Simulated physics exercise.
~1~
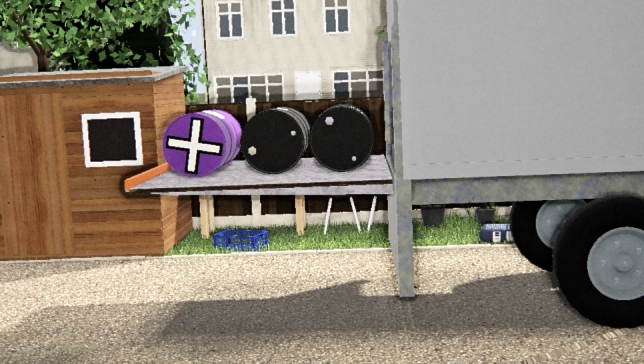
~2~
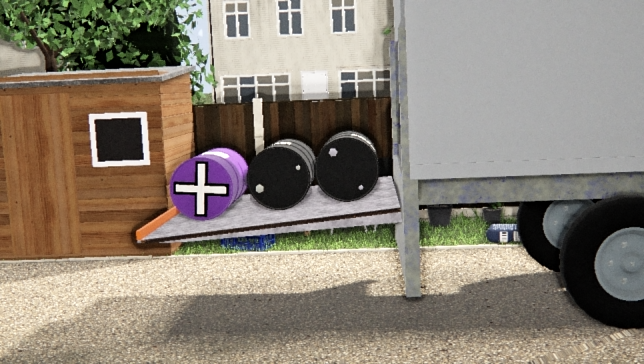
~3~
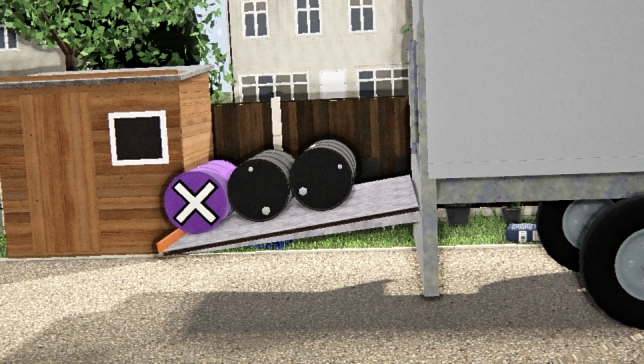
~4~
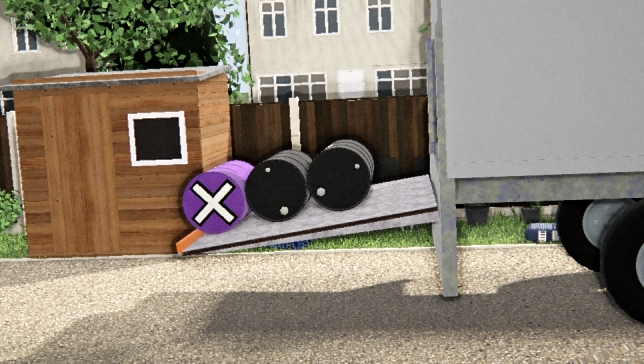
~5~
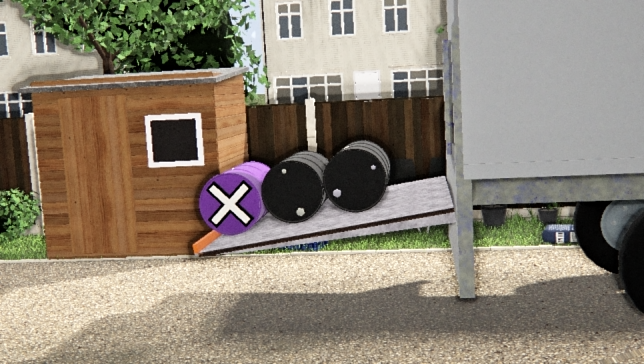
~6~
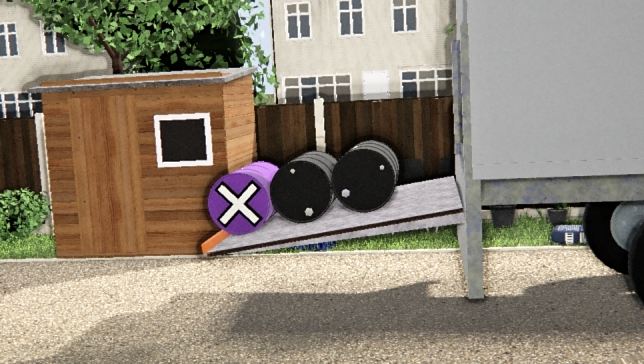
A large grey truck's tail-lift lowered and tilted down to the left, carrying a purple drum marked with a white cross and two black ones. The purple drum rolled slightly left to the raised orange edge, and all three stayed on the lift.
